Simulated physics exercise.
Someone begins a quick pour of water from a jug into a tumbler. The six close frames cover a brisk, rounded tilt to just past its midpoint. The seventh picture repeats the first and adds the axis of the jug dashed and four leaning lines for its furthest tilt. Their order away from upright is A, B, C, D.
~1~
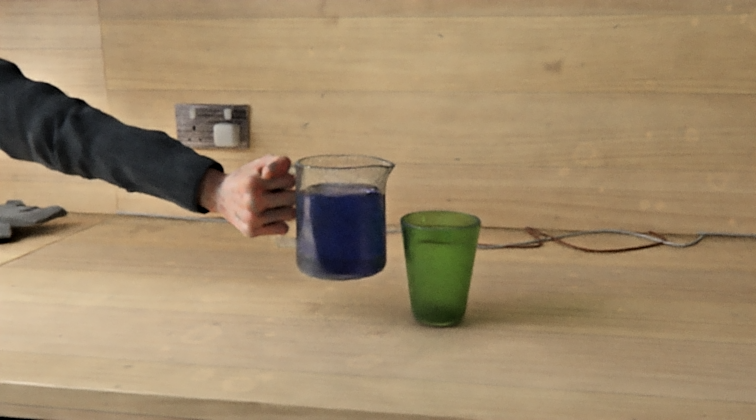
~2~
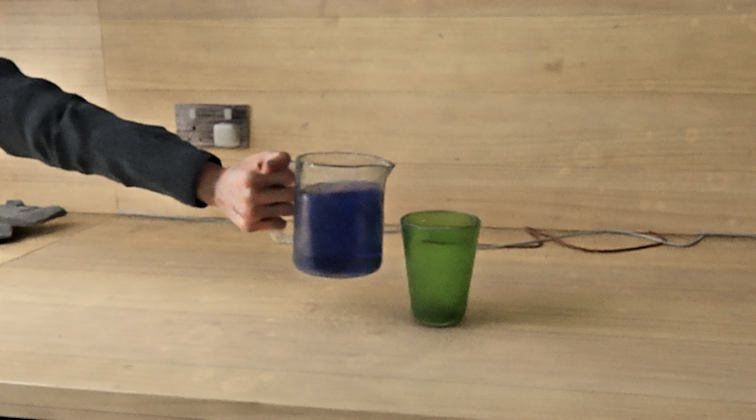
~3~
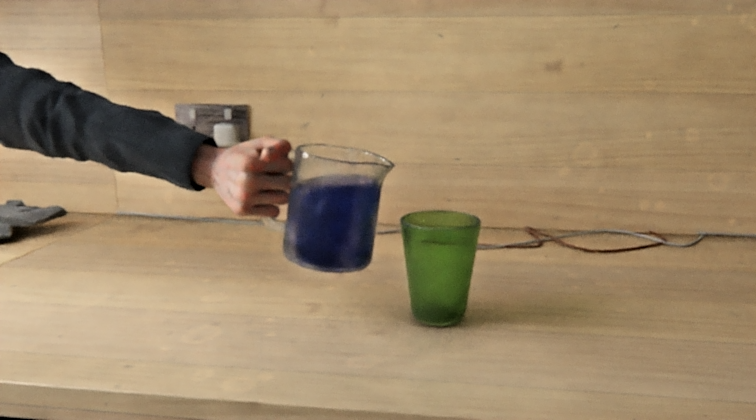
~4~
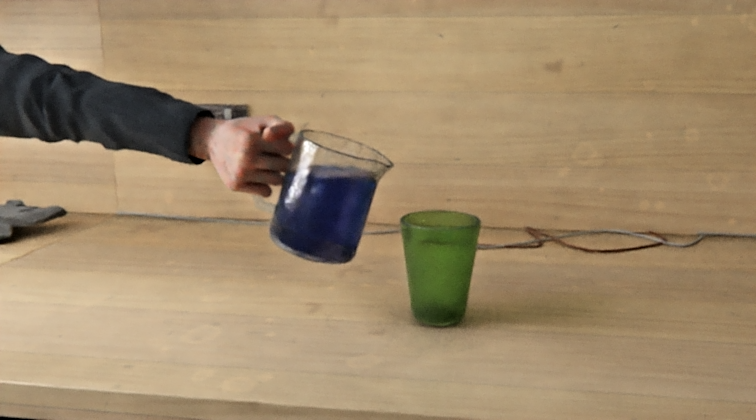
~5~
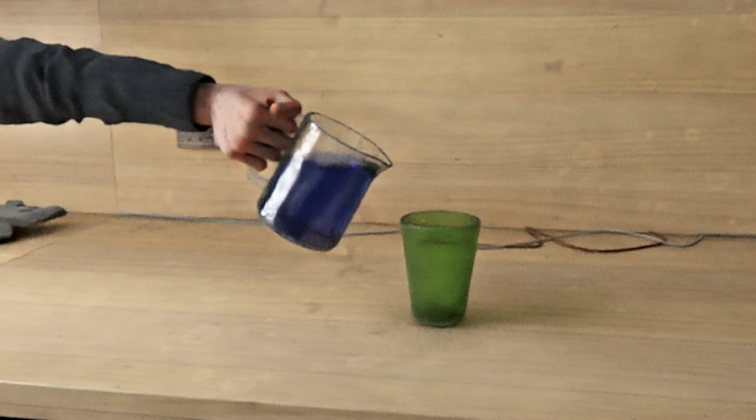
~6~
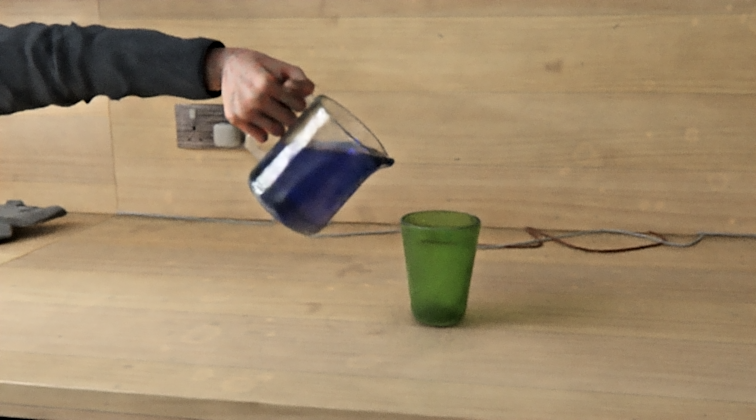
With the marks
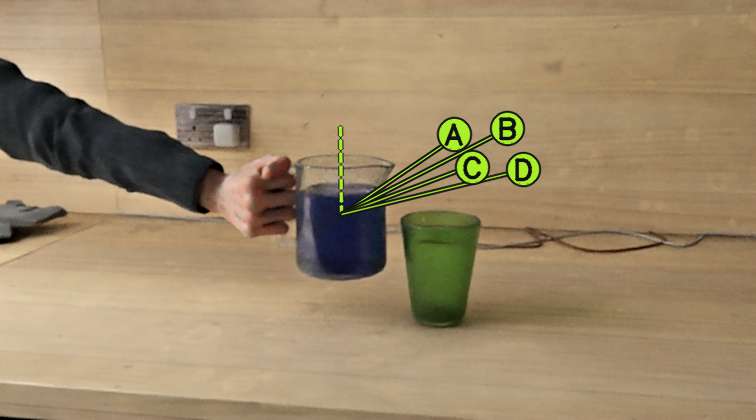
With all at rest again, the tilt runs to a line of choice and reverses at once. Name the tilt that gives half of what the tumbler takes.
Take B.
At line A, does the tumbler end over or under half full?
Under half.
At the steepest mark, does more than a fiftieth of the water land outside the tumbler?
Yes, it does.
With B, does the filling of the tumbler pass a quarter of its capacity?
Yes.
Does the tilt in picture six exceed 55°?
No, it does not.
In lime, A at (442, 146); B at (493, 136); C at (455, 171); D at (507, 173).
With A, the tumbler ends with about 32 % of what it can hold.
With B, the tumbler ends with about 49 % of what it can hold.
With C, the tumbler ends with about 63 % of what it can hold; 4 % of the water is spilt.
With D, the tumbler ends with about 66 % of what it can hold; 15 % of the water is spilt.
